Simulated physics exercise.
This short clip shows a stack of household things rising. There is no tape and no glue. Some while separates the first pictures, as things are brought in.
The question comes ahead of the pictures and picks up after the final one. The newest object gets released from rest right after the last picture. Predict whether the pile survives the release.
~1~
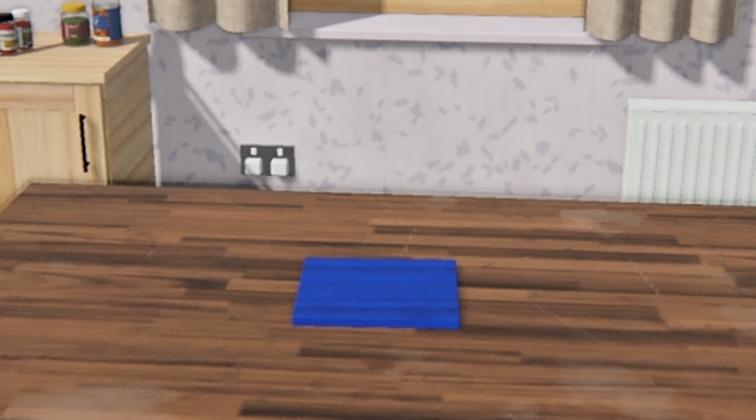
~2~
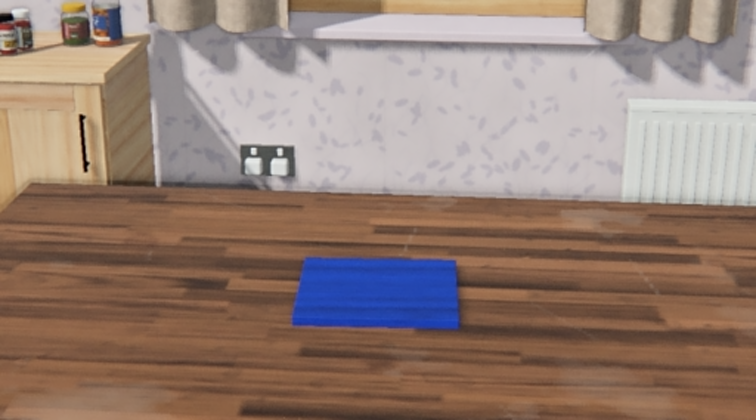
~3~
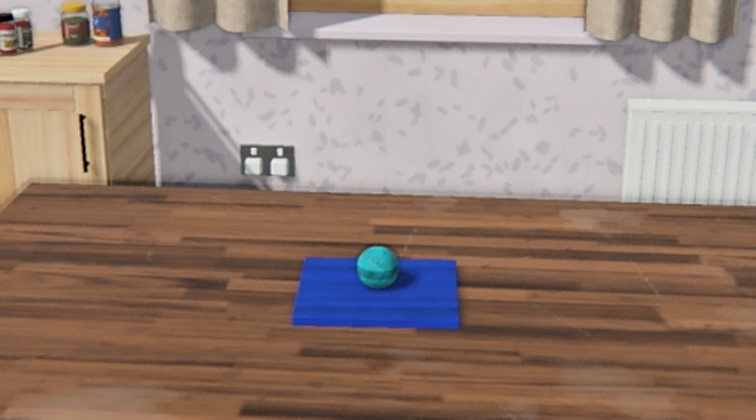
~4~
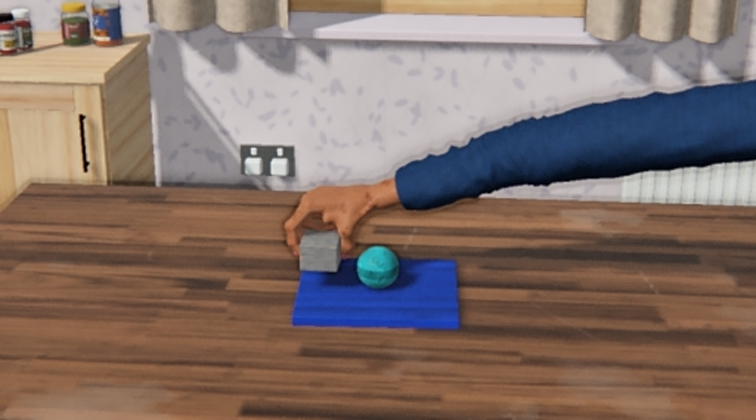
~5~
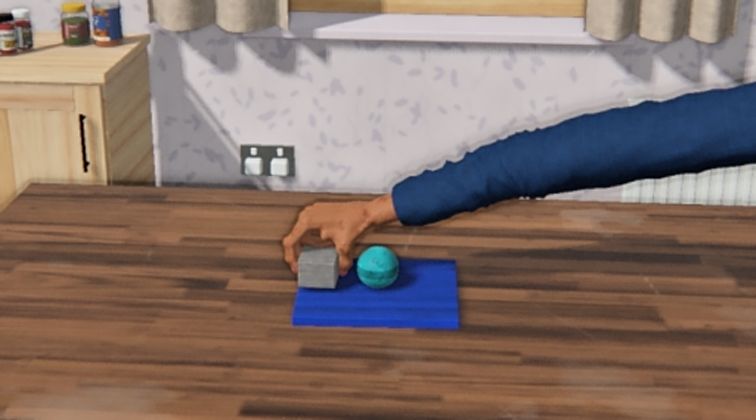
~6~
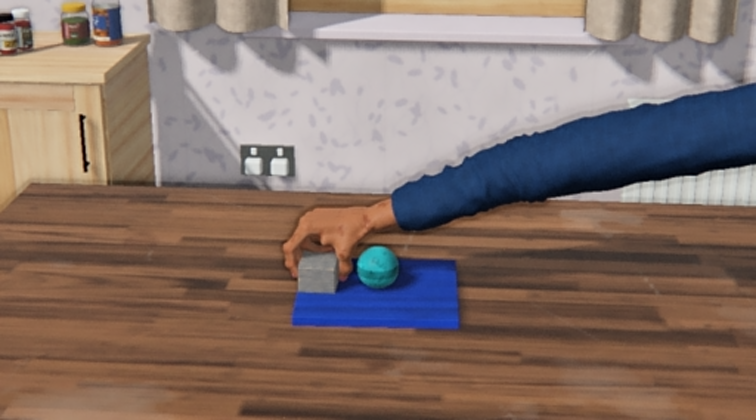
It survives.
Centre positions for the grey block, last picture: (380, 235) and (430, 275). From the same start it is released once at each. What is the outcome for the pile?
Lab note - try 1: Collapse; try 2: No collapse.
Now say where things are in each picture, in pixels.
In the first frame, the last thing is not in view yet; blue board (378, 291).
In the second frame, the last thing is not in view yet; blue board (378, 291).
In the third frame, the last thing is not in view yet; blue board (378, 291).
In the fourth frame, still above its spot; grey block (321, 250); blue board (378, 291).
In the fifth frame, still above its spot; grey block (319, 267); blue board (378, 291).
In the sixth frame, in place under the hand; grey block (319, 272); blue board (378, 291).
Then, 0.30 s later than the last frame, all is still.
Then, 0.70 s later than the last frame, grey block resting near (319, 272).
When it is over, all 3 as before. End places, in pixels of the last picture, grey block near (319, 272). The pile stays up.
